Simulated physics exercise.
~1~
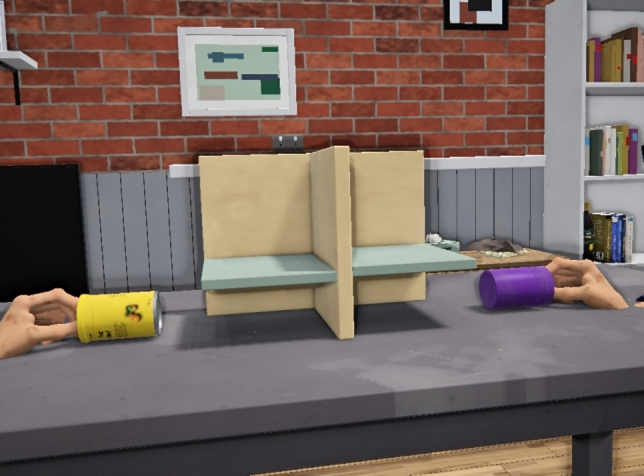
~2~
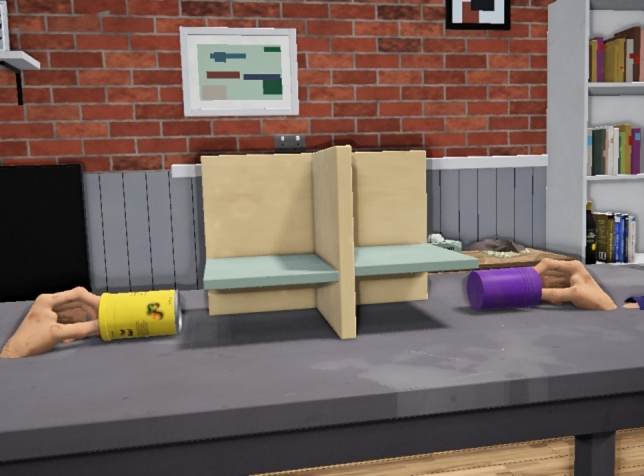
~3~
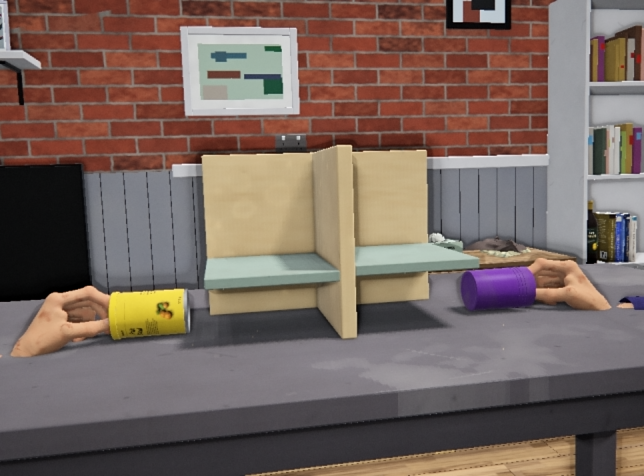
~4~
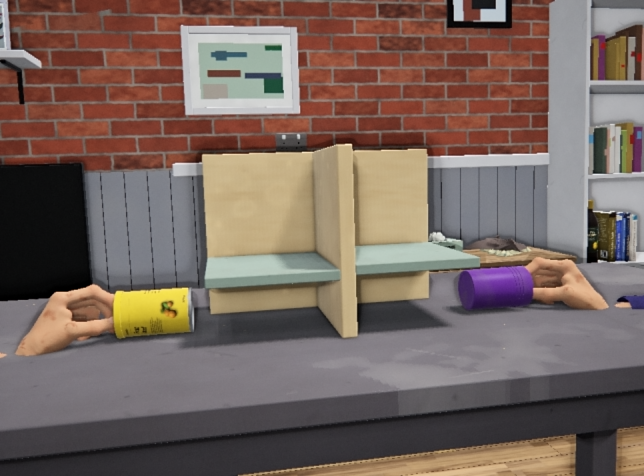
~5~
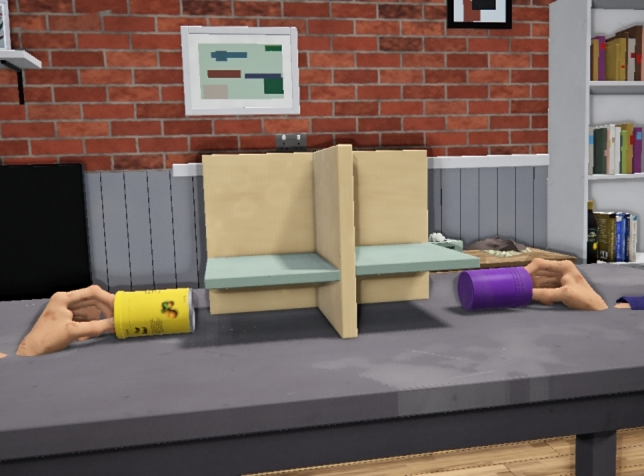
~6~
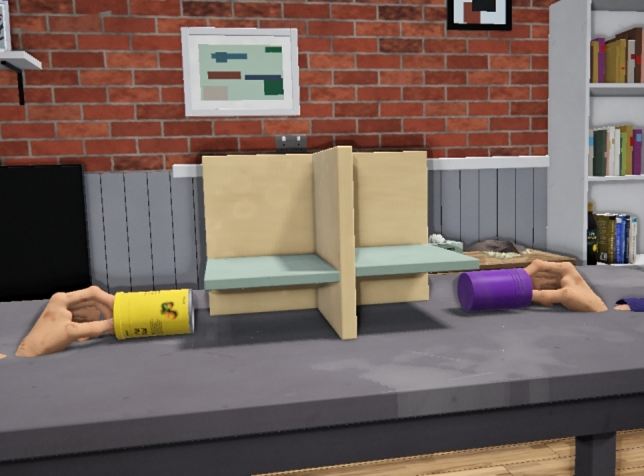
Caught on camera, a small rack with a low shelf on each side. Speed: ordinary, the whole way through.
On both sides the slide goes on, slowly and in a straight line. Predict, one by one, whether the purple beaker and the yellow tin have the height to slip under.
My call: The purple beaker slips under, the yellow tin slips under.
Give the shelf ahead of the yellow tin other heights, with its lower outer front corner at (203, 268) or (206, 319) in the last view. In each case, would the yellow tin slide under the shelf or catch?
One after the other, it passes; it bumps into the shelf.
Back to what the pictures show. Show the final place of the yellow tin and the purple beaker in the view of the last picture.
Taking them in turn, it's (246, 307) followed by (420, 296).
Then, 0.34 s later than the last frame, purple beaker sliding up to the opening near (472, 292); yellow tin sliding up to the opening near (183, 311).
Then, 0.56 s later than the last frame, purple beaker part of the way in near (443, 294); yellow tin part of the way in near (215, 309).
When it is over, the purple beaker goes under, near (420, 296); the yellow tin goes under, near (246, 308).
